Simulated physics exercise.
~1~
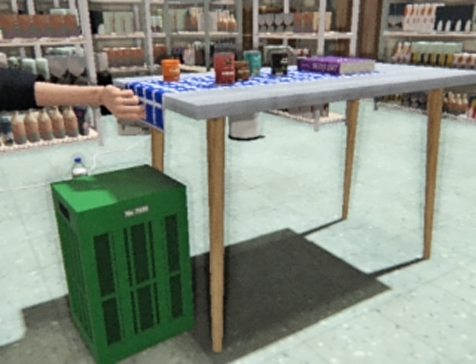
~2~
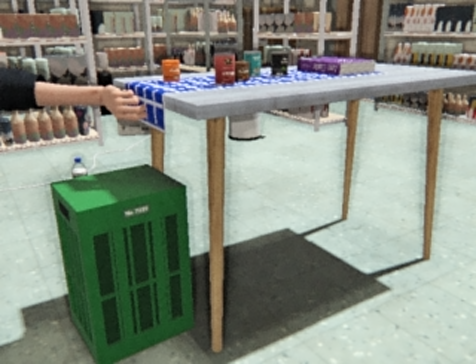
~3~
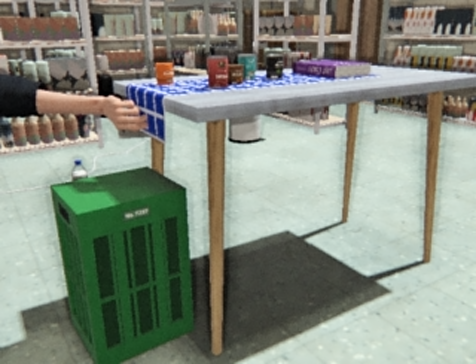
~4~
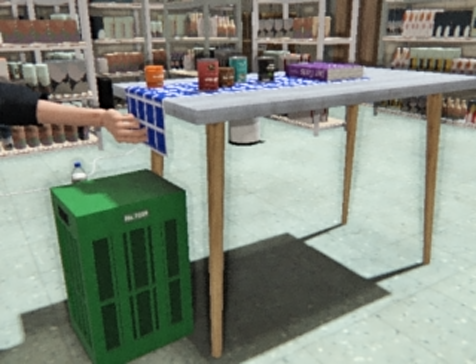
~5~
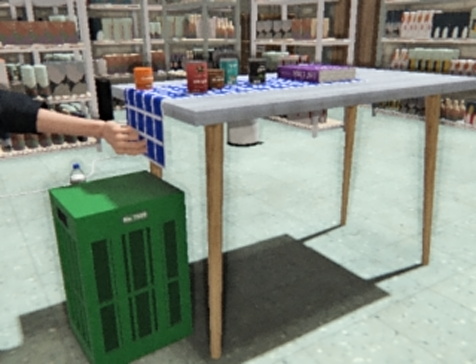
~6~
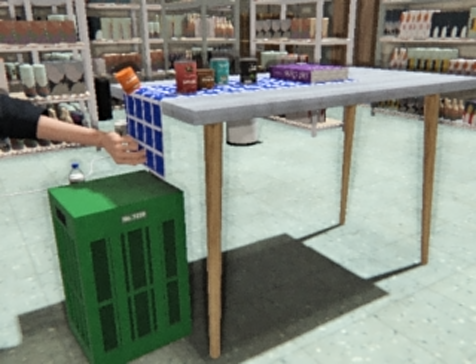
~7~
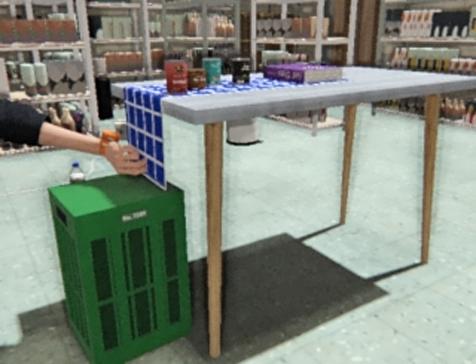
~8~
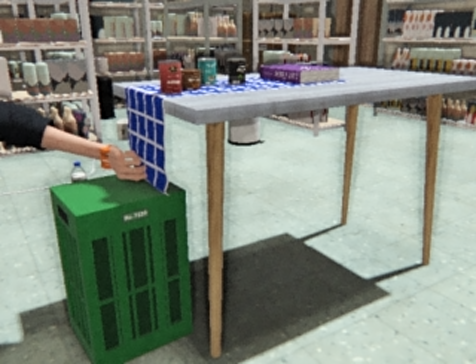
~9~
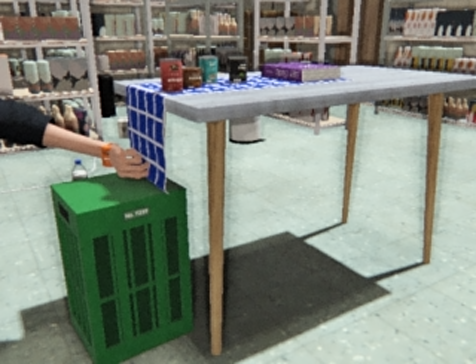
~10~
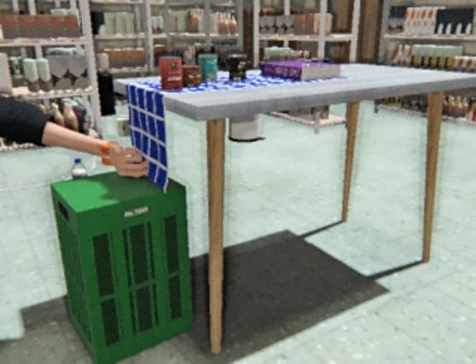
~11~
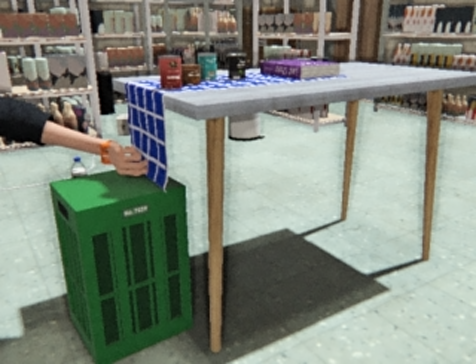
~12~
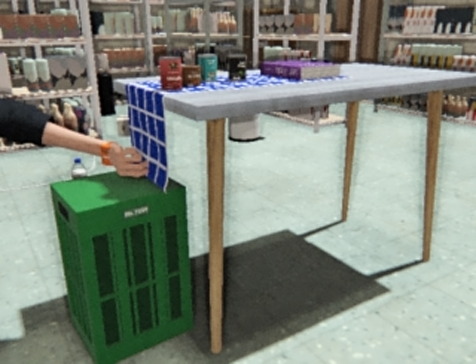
Blue checked table runner being pulled down by a hand to a green crate, tipping an orange pot off the table's left end.
